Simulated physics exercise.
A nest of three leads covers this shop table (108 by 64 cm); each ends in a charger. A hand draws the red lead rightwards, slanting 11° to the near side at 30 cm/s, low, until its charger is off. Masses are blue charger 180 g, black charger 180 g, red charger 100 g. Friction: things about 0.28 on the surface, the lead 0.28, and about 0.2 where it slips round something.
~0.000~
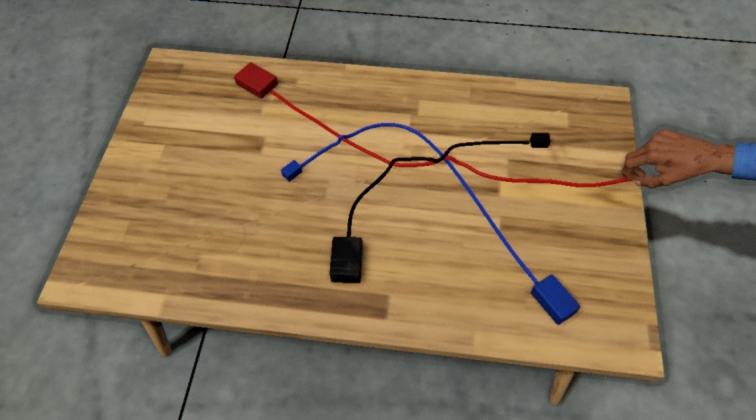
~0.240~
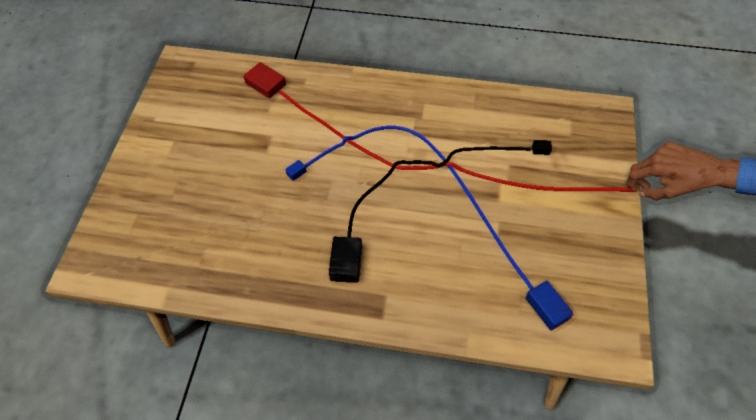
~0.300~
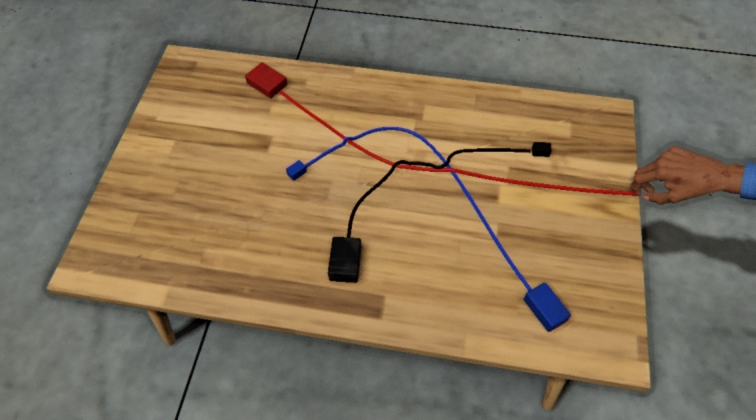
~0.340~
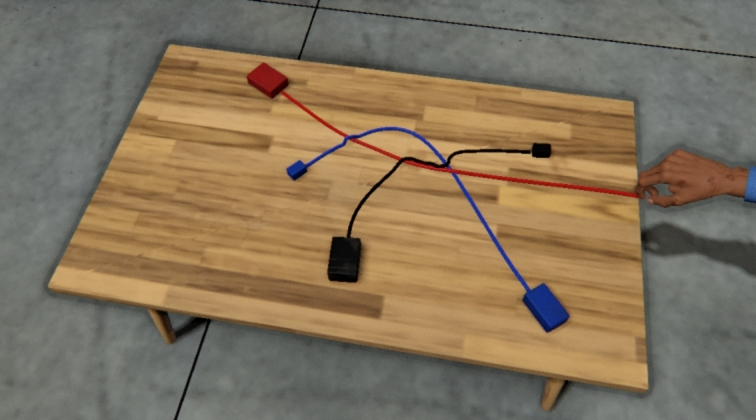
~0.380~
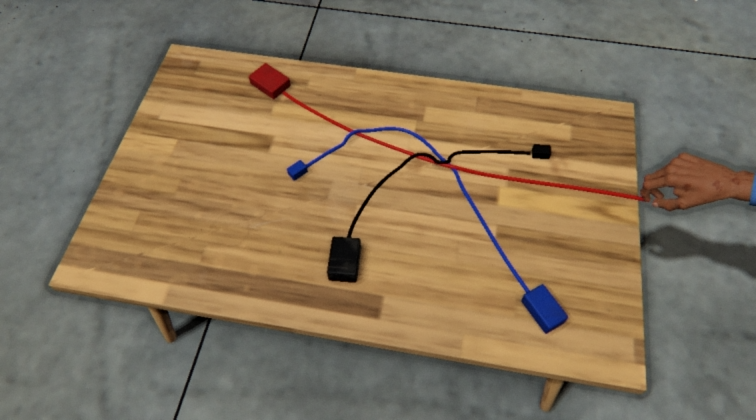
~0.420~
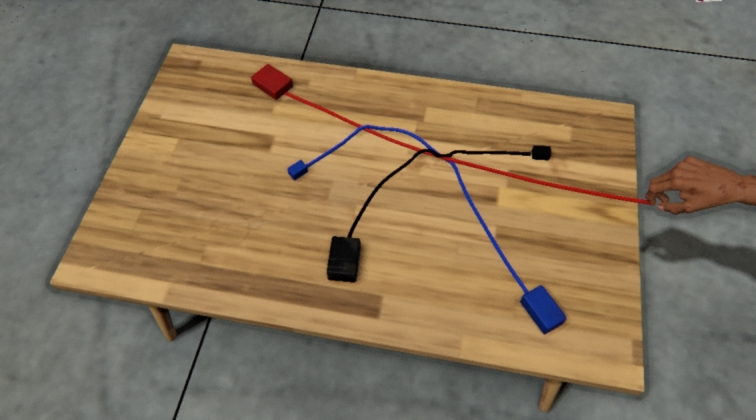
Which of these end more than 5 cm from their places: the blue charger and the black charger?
The blue charger gets shifted, the black charger leaves its place.
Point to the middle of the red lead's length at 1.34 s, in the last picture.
Near (584, 185).
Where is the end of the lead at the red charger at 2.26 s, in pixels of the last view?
Around (519, 184).
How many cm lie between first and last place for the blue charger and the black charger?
Blue charger 10 cm, black charger 15 cm.
By 1.3 s, the red lead's tail end at (398, 130); red charger 28 cm off its start.
By 2.3 s, the red lead's tail end at (519, 184); red charger 56 cm off its start, blue plug 13 cm off its start.
By 3.2 s, the red lead's tail end at (656, 237); black charger 6 cm off its start at (377, 255), red charger 84 cm off its start at (644, 216), blue plug 39 cm off its start at (489, 194).
By 4.1 s, the red lead has left the top; black charger 13 cm off its start, blue charger 10 cm off its start, red charger over the edge.
By 4.6 s, the red lead has left the top; black charger 14 cm off its start at (417, 256), blue charger 10 cm off its start at (600, 301), red charger over the edge, blue plug over the edge.
